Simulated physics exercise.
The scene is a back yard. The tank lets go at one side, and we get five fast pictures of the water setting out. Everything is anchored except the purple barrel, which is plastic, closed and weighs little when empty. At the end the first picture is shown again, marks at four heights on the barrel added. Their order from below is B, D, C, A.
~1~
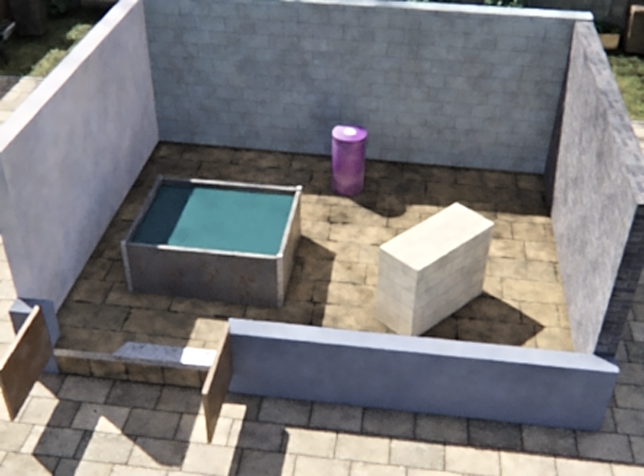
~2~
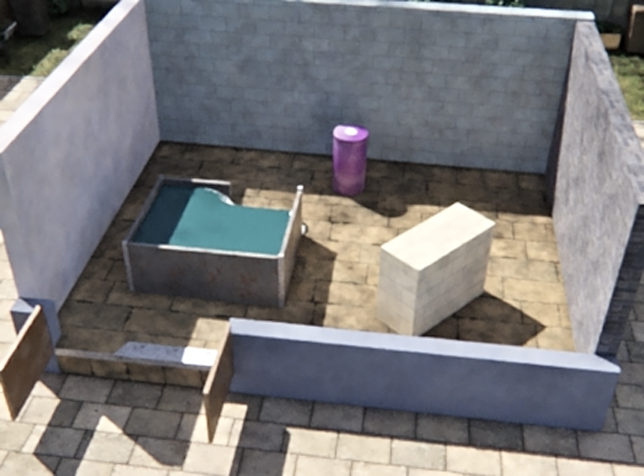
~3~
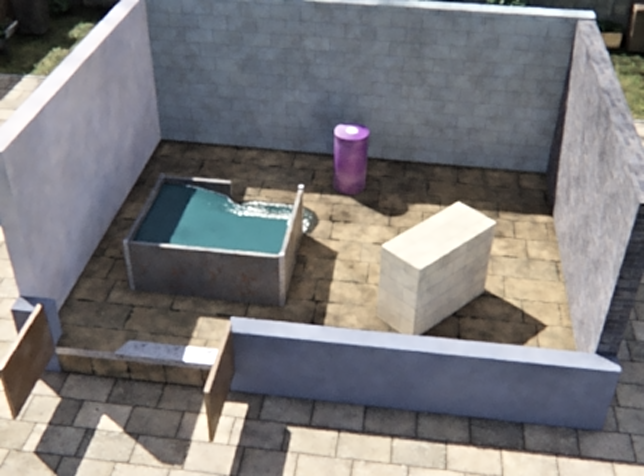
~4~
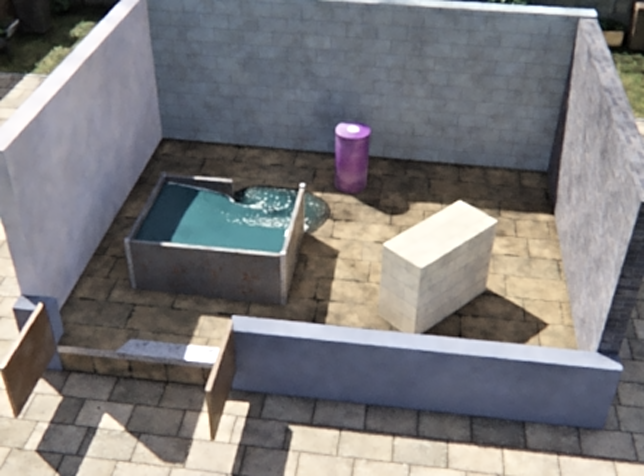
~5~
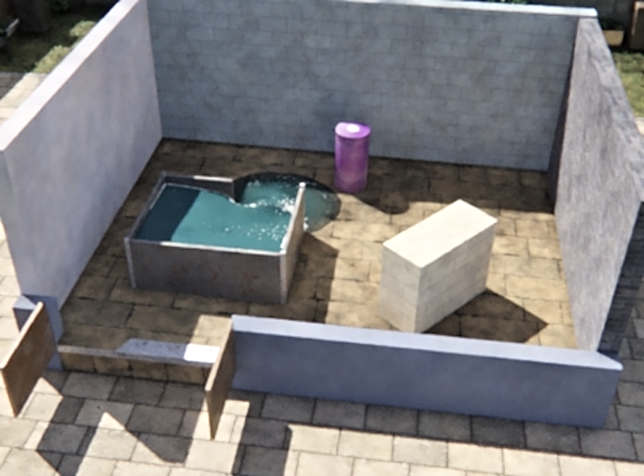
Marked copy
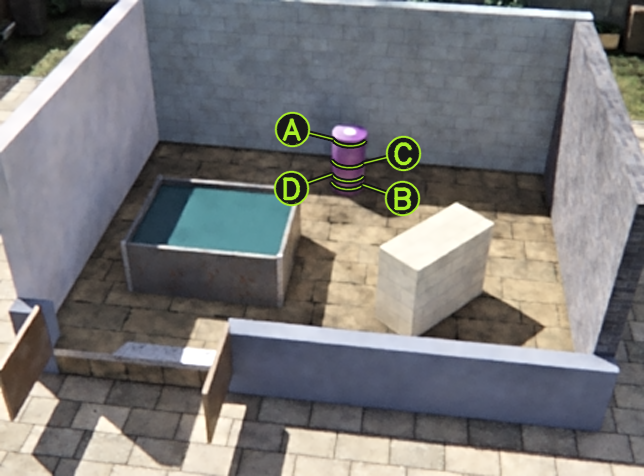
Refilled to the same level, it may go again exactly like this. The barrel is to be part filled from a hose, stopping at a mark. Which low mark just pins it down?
C.
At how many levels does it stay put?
Two of the four.
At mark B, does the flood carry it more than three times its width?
Yes.
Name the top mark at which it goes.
That would be D.
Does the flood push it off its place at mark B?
Yes, it does.
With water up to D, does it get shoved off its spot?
Yes, it does.
On the marked copy, A at (347, 145); B at (346, 189); C at (346, 167); D at (346, 181); from the bottom up B, D, C, A.
For mark A, it does not move.
For mark B, it is pushed about 6 times its own width away.
For mark C, it does not move.
For mark D, it is pushed about half its own width away.
